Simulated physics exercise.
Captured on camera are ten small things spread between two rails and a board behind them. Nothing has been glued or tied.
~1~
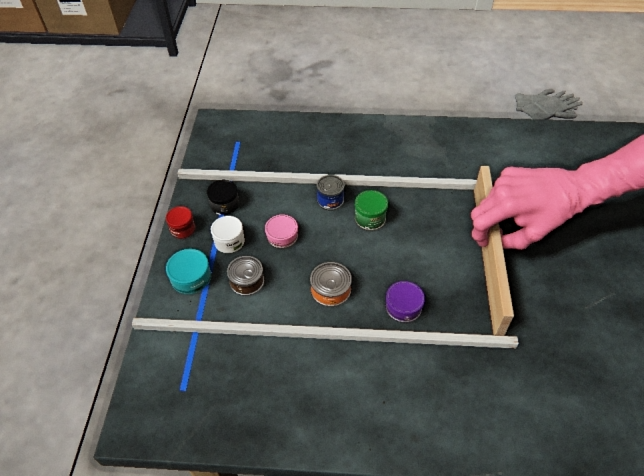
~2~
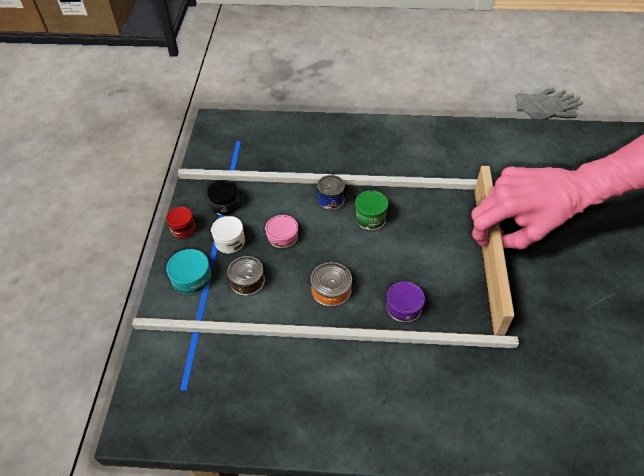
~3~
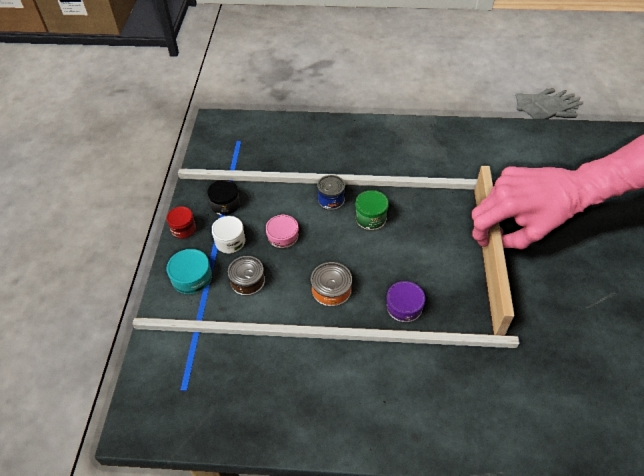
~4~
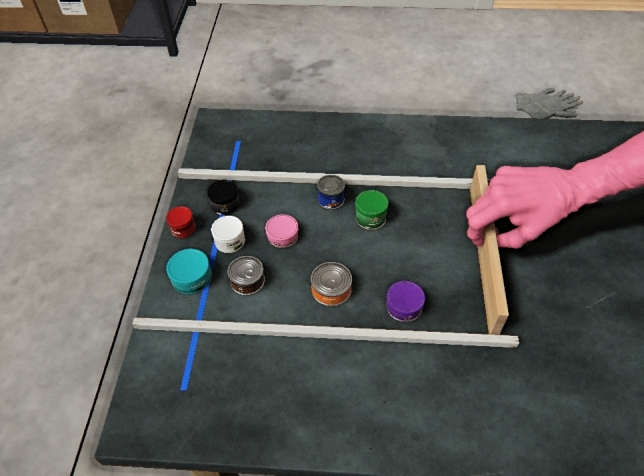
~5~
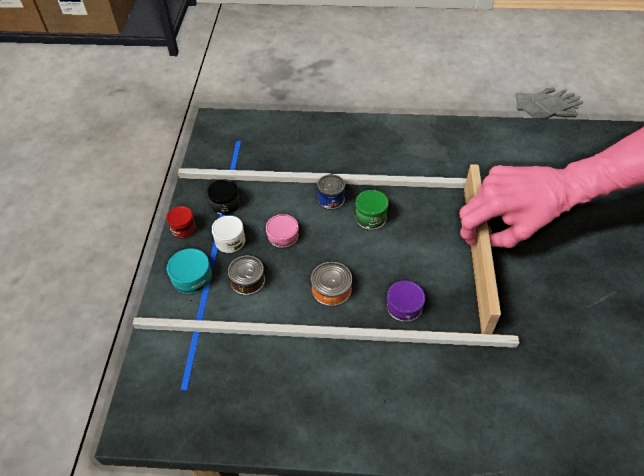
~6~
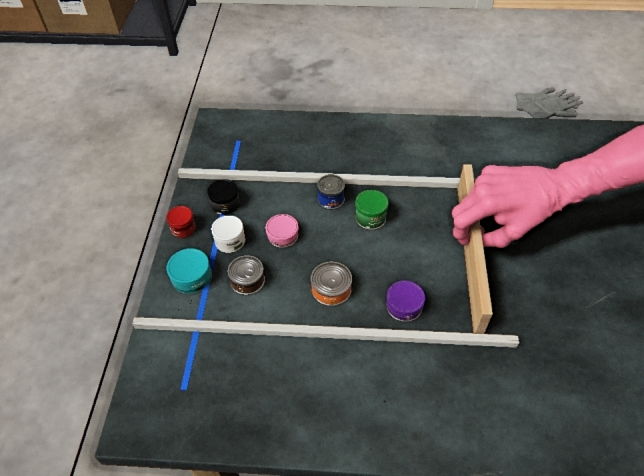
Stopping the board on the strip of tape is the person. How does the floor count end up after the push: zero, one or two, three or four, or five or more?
The floor count ends at one or two.
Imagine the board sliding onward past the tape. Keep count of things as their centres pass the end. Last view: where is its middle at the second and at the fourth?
It sits near (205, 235), and then near (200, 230).
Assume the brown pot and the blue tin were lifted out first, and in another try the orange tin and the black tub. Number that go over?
That gives 0 in the first case, then 0 in the second.
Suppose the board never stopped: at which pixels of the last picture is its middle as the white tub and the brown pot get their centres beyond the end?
I'd say about (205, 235) for the first one and about (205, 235) for the second.
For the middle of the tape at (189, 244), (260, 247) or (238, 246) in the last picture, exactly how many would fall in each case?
In order: 5, 0 and 1.
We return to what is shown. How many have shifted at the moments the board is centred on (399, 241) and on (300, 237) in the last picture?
Counts: 1, 6.
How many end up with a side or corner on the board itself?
The count in contact is 5.
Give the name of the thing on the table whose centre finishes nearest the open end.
Result: The red tub.
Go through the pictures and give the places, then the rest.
In the first frame, red tub (181, 223); turquoise tub (189, 272); black tub (223, 198); board (491, 246); tape (215, 246).
In the second frame, turquoise tub (190, 272); pink tin (282, 232).
In the third frame, black tub (224, 197); green pot (372, 211).
In the fourth frame, red tub (181, 223); orange tin (331, 284).
In the fifth frame, turquoise tub (190, 271); board (480, 244).
In the sixth frame, red tub (181, 222); turquoise tub (190, 271); black tub (224, 197); board (473, 244); tape (216, 245).
Soon after, none off yet; red tub at rest near (181, 222); turquoise tub at rest near (190, 271); black tub at rest near (224, 197).
By the end, the number that fall off is one or two; fallen, turquoise tub.
